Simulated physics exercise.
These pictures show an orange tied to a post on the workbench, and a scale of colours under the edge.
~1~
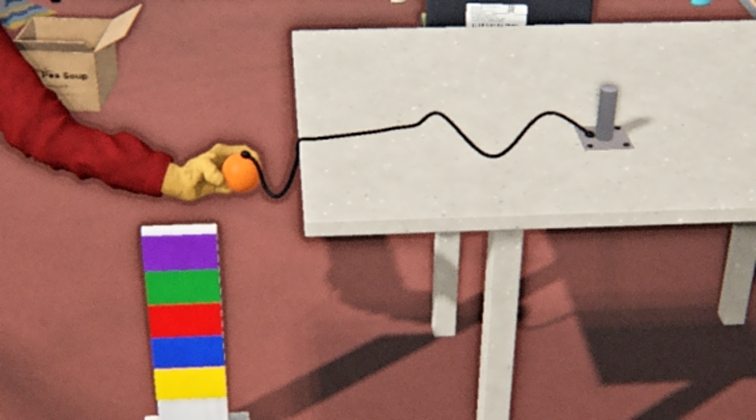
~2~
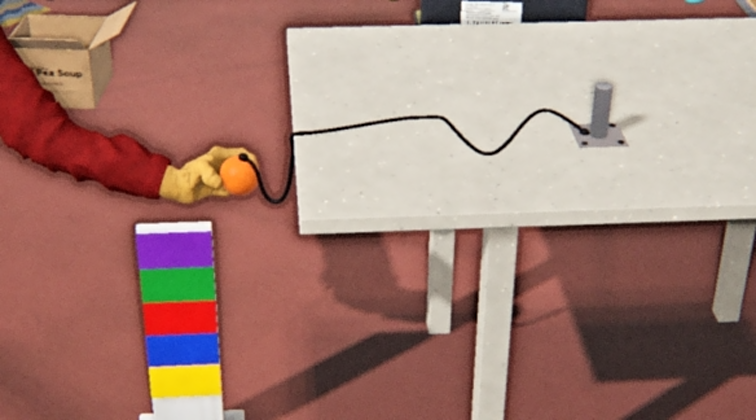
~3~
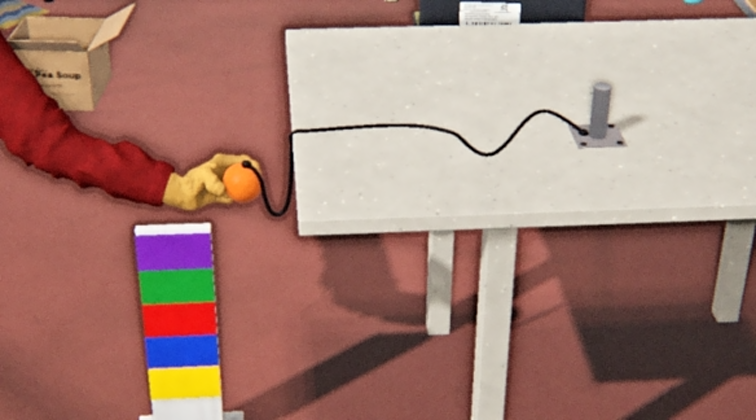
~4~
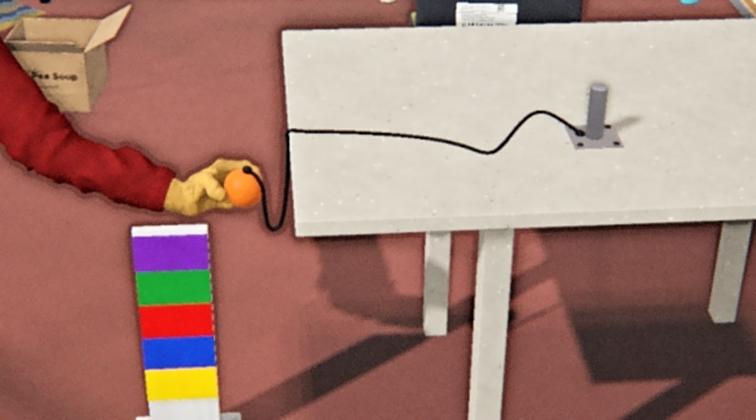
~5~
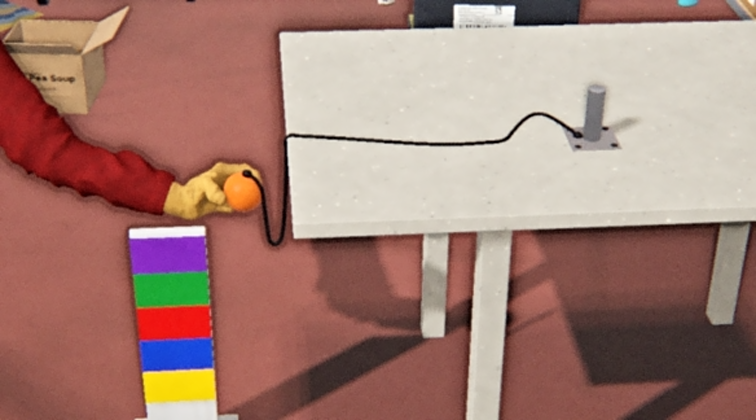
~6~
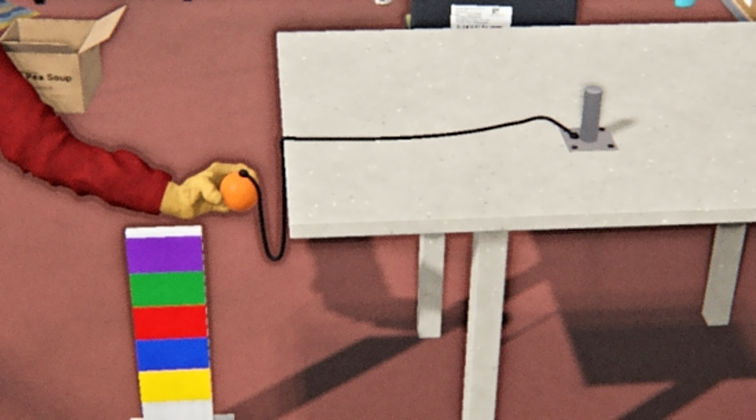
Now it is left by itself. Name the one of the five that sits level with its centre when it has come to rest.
That would be yellow.
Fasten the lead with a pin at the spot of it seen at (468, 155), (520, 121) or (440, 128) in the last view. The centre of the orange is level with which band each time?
Going through the tries in order, you get red, blue and green.
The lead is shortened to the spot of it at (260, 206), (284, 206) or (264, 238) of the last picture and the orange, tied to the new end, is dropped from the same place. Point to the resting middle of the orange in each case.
The pixels are (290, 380) for the first, (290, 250) for the second and (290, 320) for the third.
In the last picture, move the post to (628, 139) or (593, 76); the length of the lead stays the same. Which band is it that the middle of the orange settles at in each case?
Try one - blue; try two - blue.
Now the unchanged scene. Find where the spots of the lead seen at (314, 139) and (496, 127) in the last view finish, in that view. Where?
One ends up around (284, 148), the other around (466, 139).
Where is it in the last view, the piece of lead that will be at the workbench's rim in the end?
You'll find it somewhere around (321, 139).
Soon after, orange near (272, 348); level with blue.
Then, orange near (302, 378); level with yellow.
Further on, orange near (281, 388); level with yellow.
At rest, orange near (296, 392); level with yellow. Its middle rests at the yellow band.
